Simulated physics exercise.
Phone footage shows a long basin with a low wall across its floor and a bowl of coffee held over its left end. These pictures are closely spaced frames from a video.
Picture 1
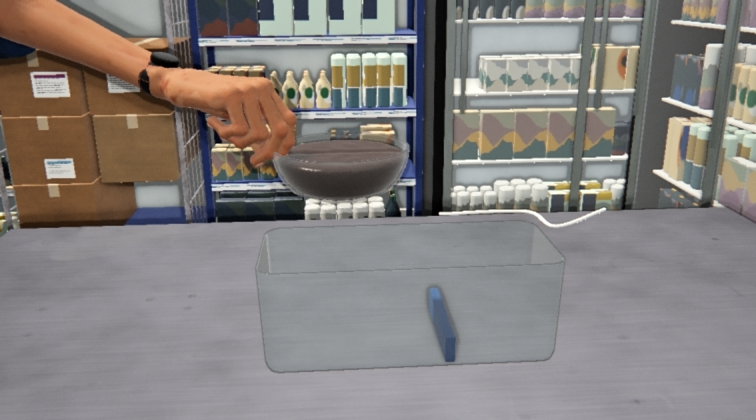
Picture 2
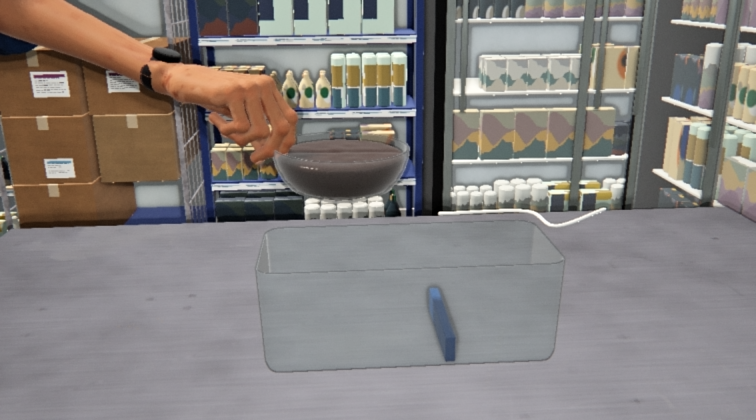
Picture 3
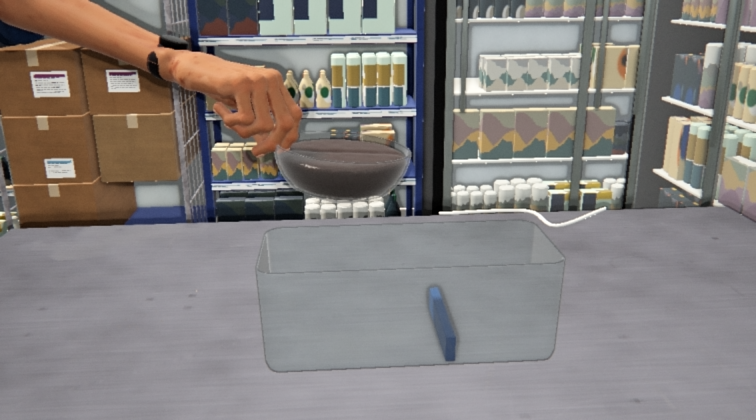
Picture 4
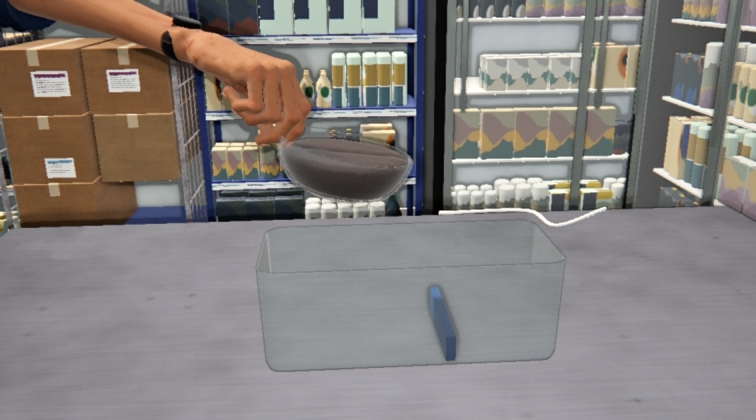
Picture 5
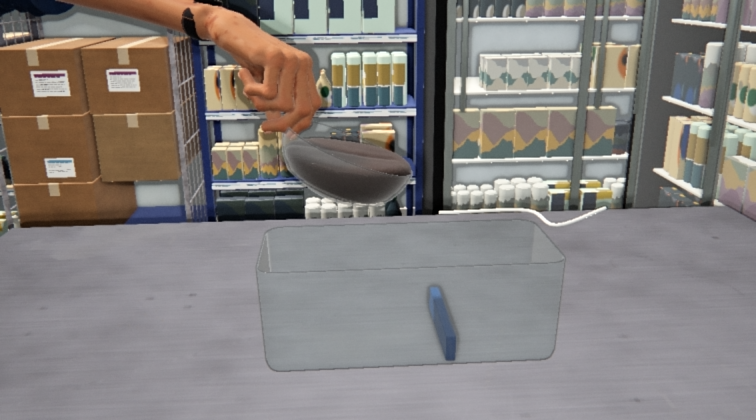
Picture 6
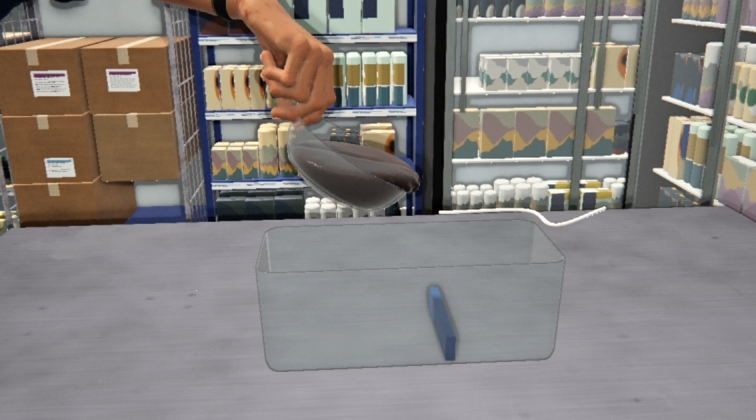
A hand tilts a clear bowl of dark liquid rightward above a long clear basin.
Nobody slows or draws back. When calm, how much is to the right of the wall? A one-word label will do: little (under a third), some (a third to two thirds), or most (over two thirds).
Some.
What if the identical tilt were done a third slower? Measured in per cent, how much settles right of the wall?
Result: Roughly 50 %.
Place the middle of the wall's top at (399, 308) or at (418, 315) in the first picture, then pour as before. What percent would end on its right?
First try: Roughly 80 per cent; second try: 60 per cent.
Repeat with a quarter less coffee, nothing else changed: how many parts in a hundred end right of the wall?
About 35 percent.
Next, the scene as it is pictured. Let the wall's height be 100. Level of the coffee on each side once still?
Close to 40 for the left and 50 for the right.
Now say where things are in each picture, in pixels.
Tilt 0°; pouring edge (407, 146); surface from (276, 155) to (404, 151); the long basin's rim runs from (261, 251) to (549, 242); the wall's top is at (442, 312), in the first picture.
Tilt 2°; pouring edge (408, 148); surface from (277, 154) to (404, 152), in the second picture.
Tilt 6°; pouring edge (409, 153); surface from (279, 150) to (406, 154), in the third picture.
Tilt 14°; pouring edge (411, 161); surface from (281, 147) to (408, 158), in the fourth picture.
Tilt 23°; pouring edge (411, 173); surface from (286, 145) to (408, 165); 2 per cent is over the edge, in the fifth picture.
Tilt 35°; pouring edge (408, 185); surface from (290, 146) to (393, 166); 10 per cent is over the edge, in the sixth picture.
A moment on, the bowl is tipped on its side and 4 per cent is still to pour, 43 is left of the wall and 41 right of it.
Next, the bowl is tipped right over and 0 per cent is still to pour, 47 is left of the wall and 44 right of it.
Then the bowl is tipped right over and 0 per cent is still to pour, 52 is left of the wall and 45 right of it.
Later the bowl is tipped right over and 0 per cent is still to pour, 57 is left of the wall and 41 right of it.
At rest 57 per cent lies left of the wall, 41 right of it and 2 outside.
